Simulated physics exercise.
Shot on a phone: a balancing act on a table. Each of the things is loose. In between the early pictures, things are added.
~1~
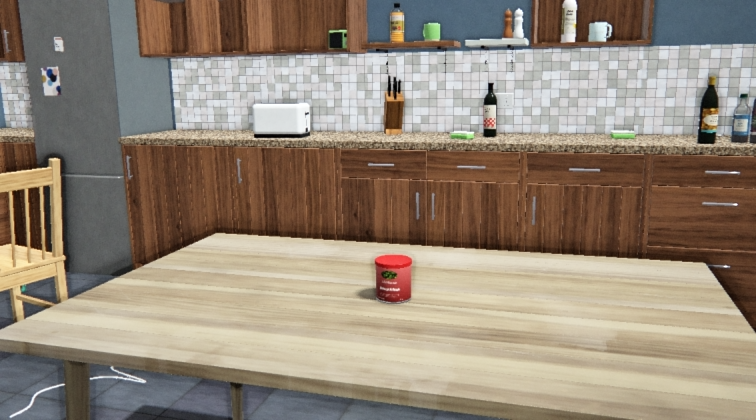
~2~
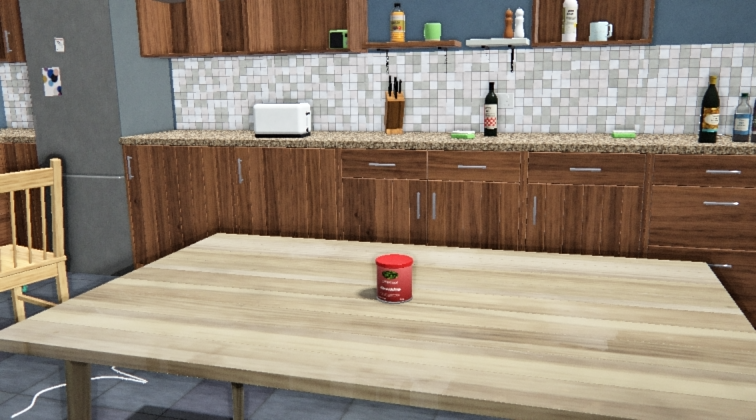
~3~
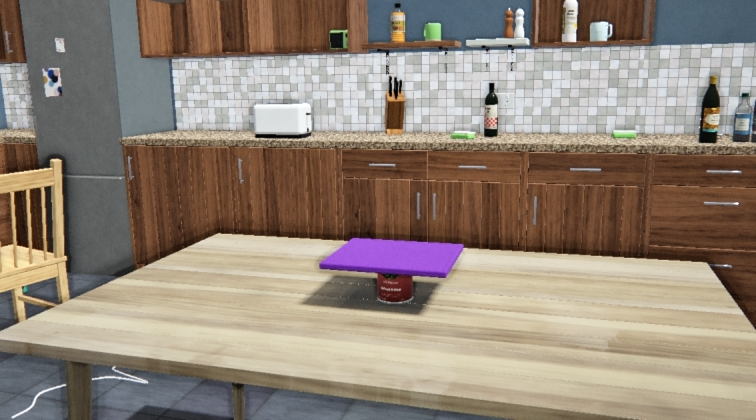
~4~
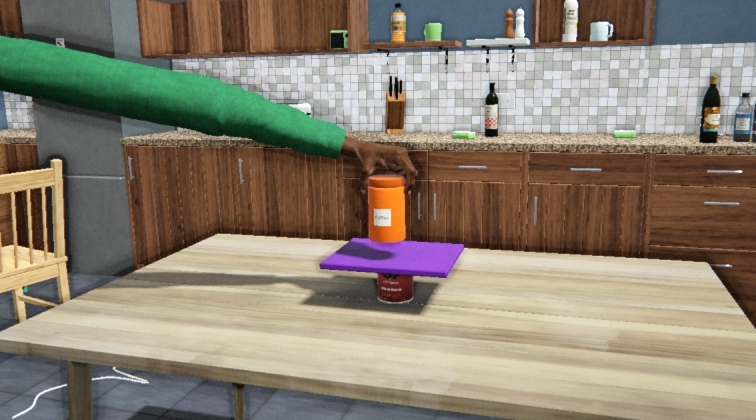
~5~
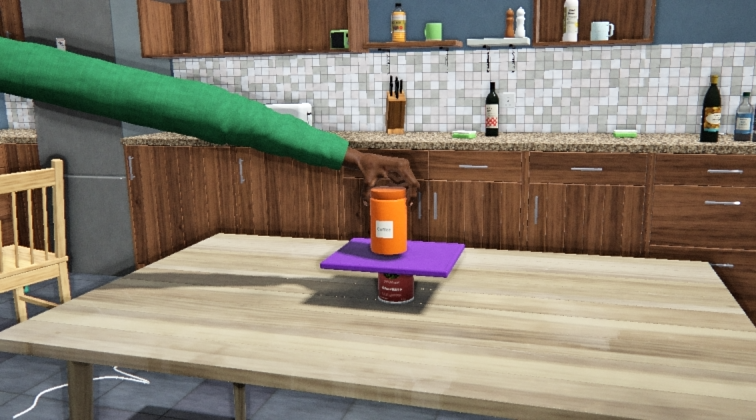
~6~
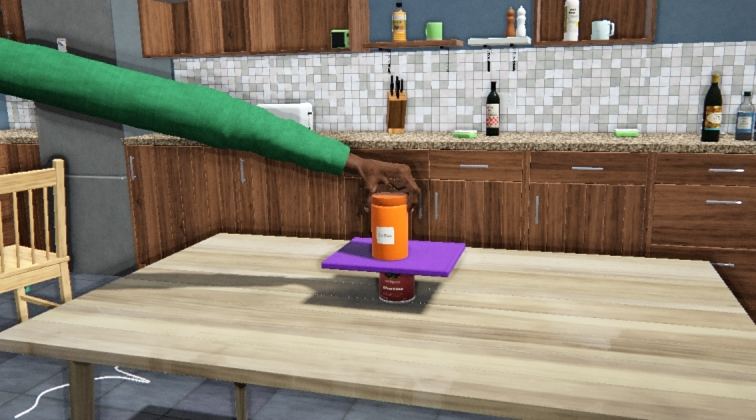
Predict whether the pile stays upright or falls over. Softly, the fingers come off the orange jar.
Well, once it's let go, everything stays put there.
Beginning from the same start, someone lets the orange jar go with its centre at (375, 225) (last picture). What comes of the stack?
Well, it survives then.
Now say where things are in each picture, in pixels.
In the first picture, the last thing is not in view yet.
In the second picture, the last thing is not in view yet.
In the third picture, the last thing is not in view yet; purple lid (395, 256).
In the fourth picture, on its way; orange jar (387, 208); purple lid (395, 256).
In the fifth picture, on its way; orange jar (389, 220); purple lid (396, 256).
In the sixth picture, in place under the hand; orange jar (390, 226); purple lid (397, 255).
Then, 0.80 s after the last picture, nothing has stirred.
Then, 1.70 s after the last picture, orange jar resting near (390, 226).
At rest, all 3 in place. Seen from the same camera at the end, orange jar near (390, 226). The stack keeps its balance.
